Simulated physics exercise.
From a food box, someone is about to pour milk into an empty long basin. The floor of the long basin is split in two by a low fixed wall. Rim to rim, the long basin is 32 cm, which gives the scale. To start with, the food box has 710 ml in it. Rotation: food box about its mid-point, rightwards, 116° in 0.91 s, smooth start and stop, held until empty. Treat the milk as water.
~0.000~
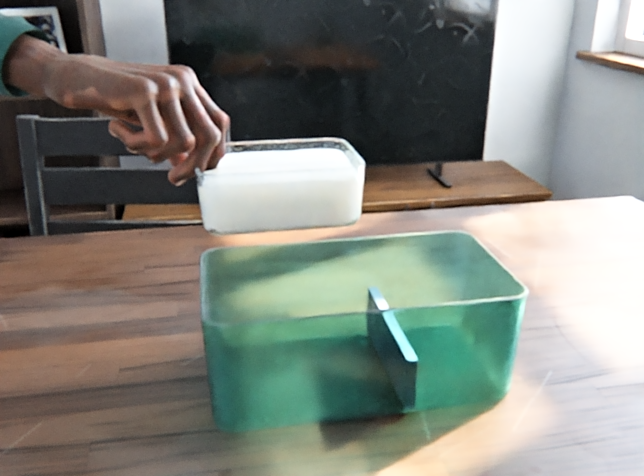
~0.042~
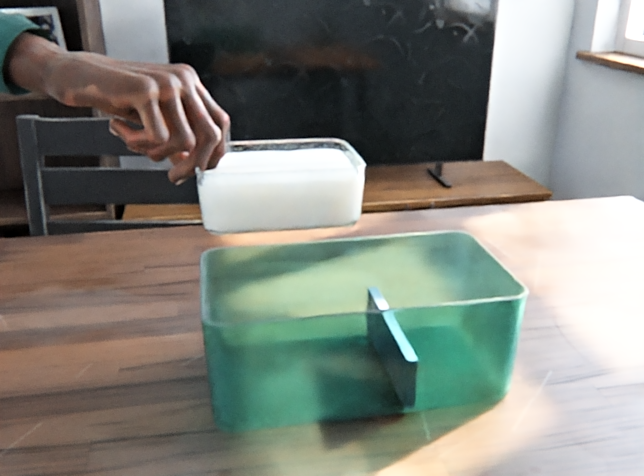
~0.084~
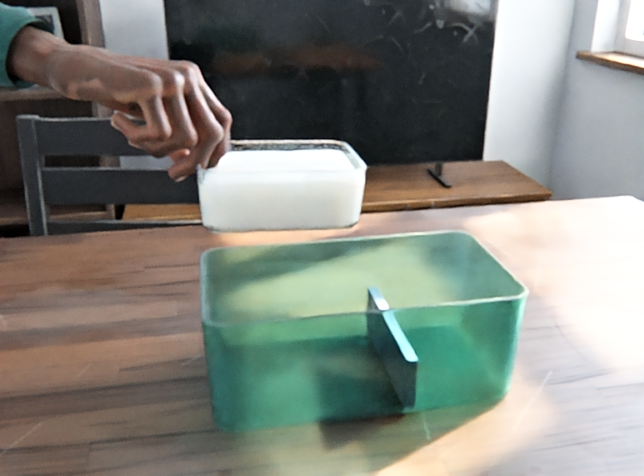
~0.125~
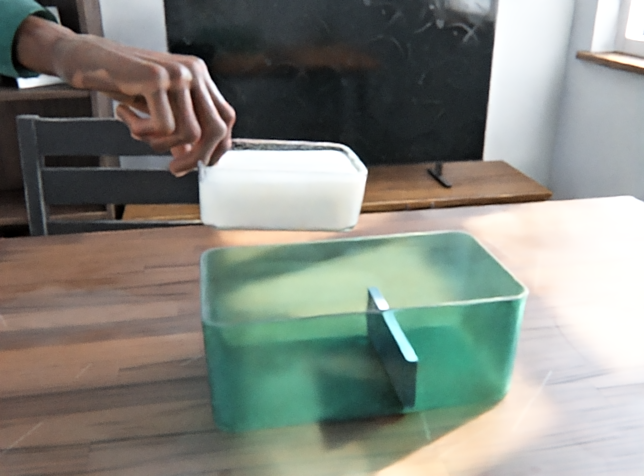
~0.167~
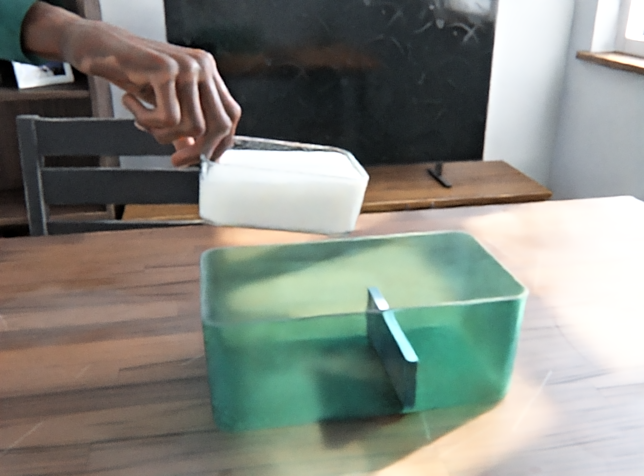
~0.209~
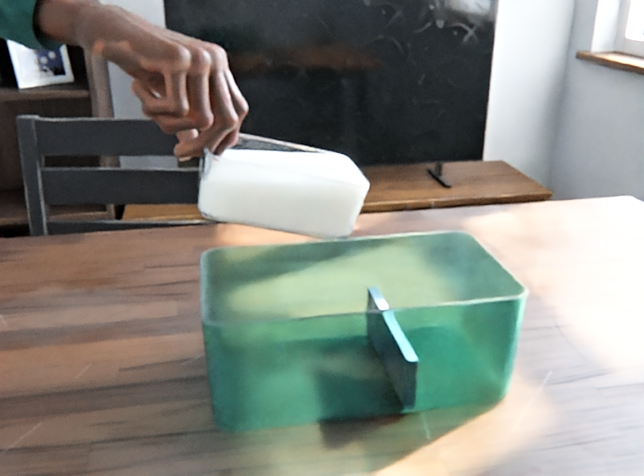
A dark-skinned hand in a green sleeve holds a clear box of white milk above a wooden table, seen from slightly above in a room with a black screen behind. Below the box sits a long, empty, translucent green basin with an upright divider inside, and a dark chair stands at left. The hand stays nearly still, then gradually tilts the box slightly down to the right, while the view remains fixed.
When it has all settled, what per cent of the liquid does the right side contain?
The right side contains about 59 per cent.
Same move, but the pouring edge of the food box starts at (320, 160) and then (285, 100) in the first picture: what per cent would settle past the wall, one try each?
The first try gives around 15 percent, the second around 0 percent.
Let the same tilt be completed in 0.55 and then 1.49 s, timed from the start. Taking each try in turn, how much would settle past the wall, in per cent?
35 then 70 %.
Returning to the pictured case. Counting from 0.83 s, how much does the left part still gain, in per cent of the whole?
That amounts to roughly 4 per cent of the whole.
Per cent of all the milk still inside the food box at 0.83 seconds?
Close to 2 in a hundred.
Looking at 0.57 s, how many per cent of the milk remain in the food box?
About 20 per cent.
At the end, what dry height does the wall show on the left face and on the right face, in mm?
The left comes to roughly 50 mm and the right to roughly 36 mm.
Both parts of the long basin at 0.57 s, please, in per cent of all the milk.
9 left and 38 right, roughly.
After 0.57 s the tilt is 80° and 21 per cent is still to pour, 9 is left of the wall and 38 right of it.
After 0.83 s the tilt is 114° and 2 per cent is still to pour, 36 is left of the wall and 59 right of it.
After 1.11 s the tilt is 116° and 0 per cent is still to pour, 40 is left of the wall and 59 right of it.
After 1.41 s the tilt is 116° and 0 per cent is still to pour, 40 is left of the wall and 59 right of it.
In the end 40 per cent lies left of the wall, 59 right of it and 1 outside.
